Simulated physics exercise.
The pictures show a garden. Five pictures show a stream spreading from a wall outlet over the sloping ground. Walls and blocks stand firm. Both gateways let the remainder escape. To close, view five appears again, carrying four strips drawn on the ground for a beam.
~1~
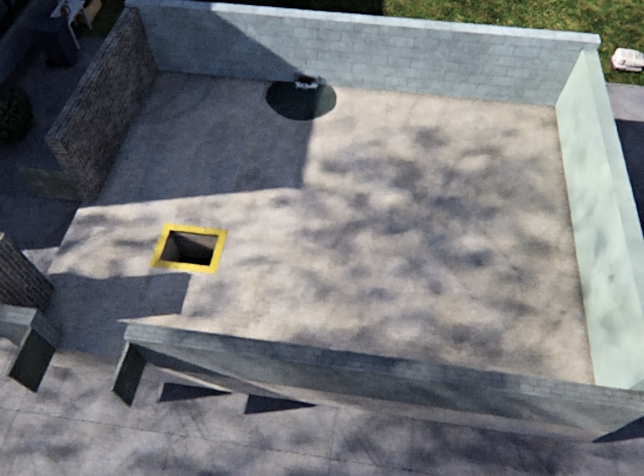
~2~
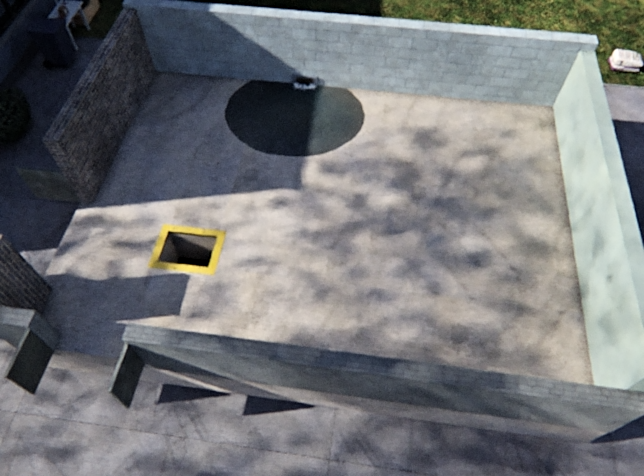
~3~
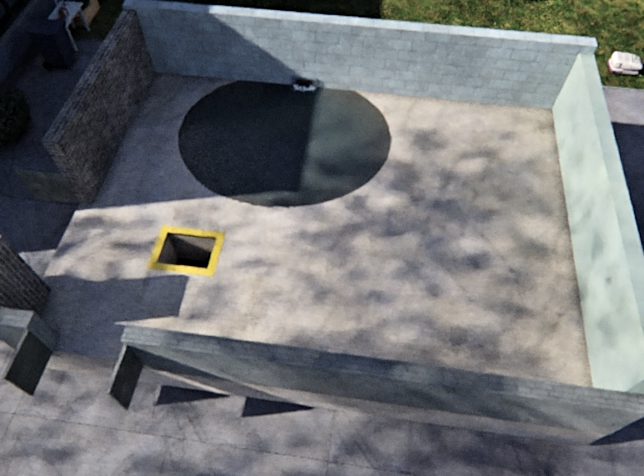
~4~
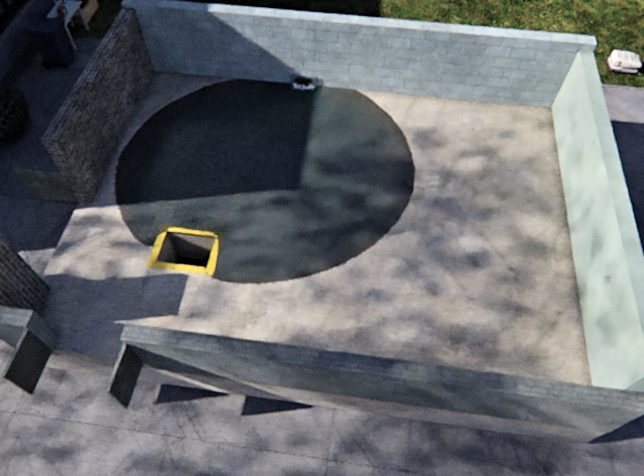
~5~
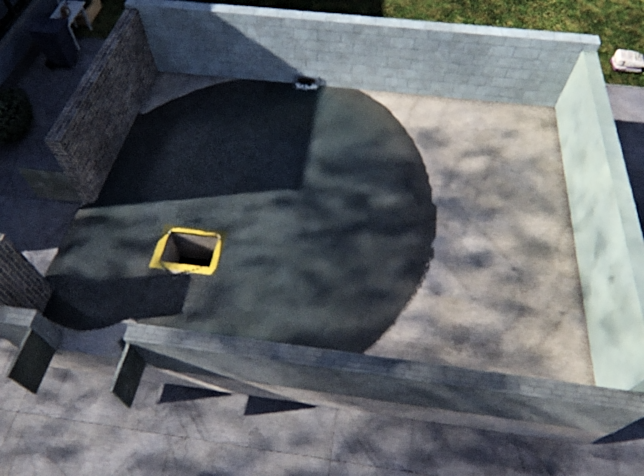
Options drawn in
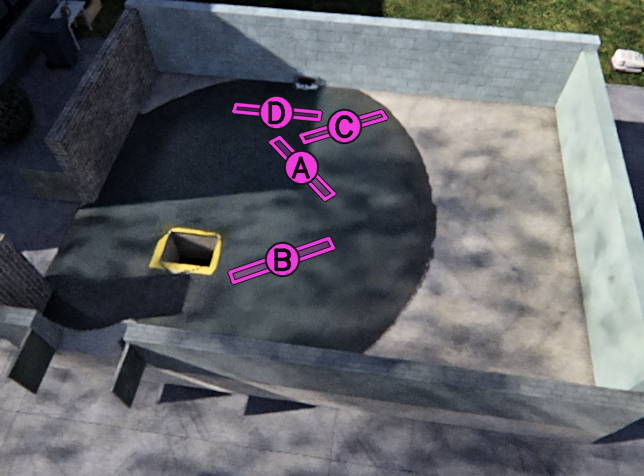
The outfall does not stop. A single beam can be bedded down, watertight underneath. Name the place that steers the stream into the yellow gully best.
I would pick place B.
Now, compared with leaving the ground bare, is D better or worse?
Worse.
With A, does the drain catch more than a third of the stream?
No.
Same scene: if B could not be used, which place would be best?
C it is.
In magenta, A from (275, 139) to (329, 196); B from (231, 277) to (331, 243); C from (302, 138) to (383, 114); D from (235, 108) to (319, 116).
With A, about 18 % of the stream goes into the yellow gully, about 80 % out by the gates.
With B, about 41 % of the stream goes into the yellow gully, about 57 % out by the gates.
With C, about 26 % of the stream goes into the yellow gully, about 70 % out by the gates.
With D, about 15 % of the stream goes into the yellow gully, about 82 % out by the gates.
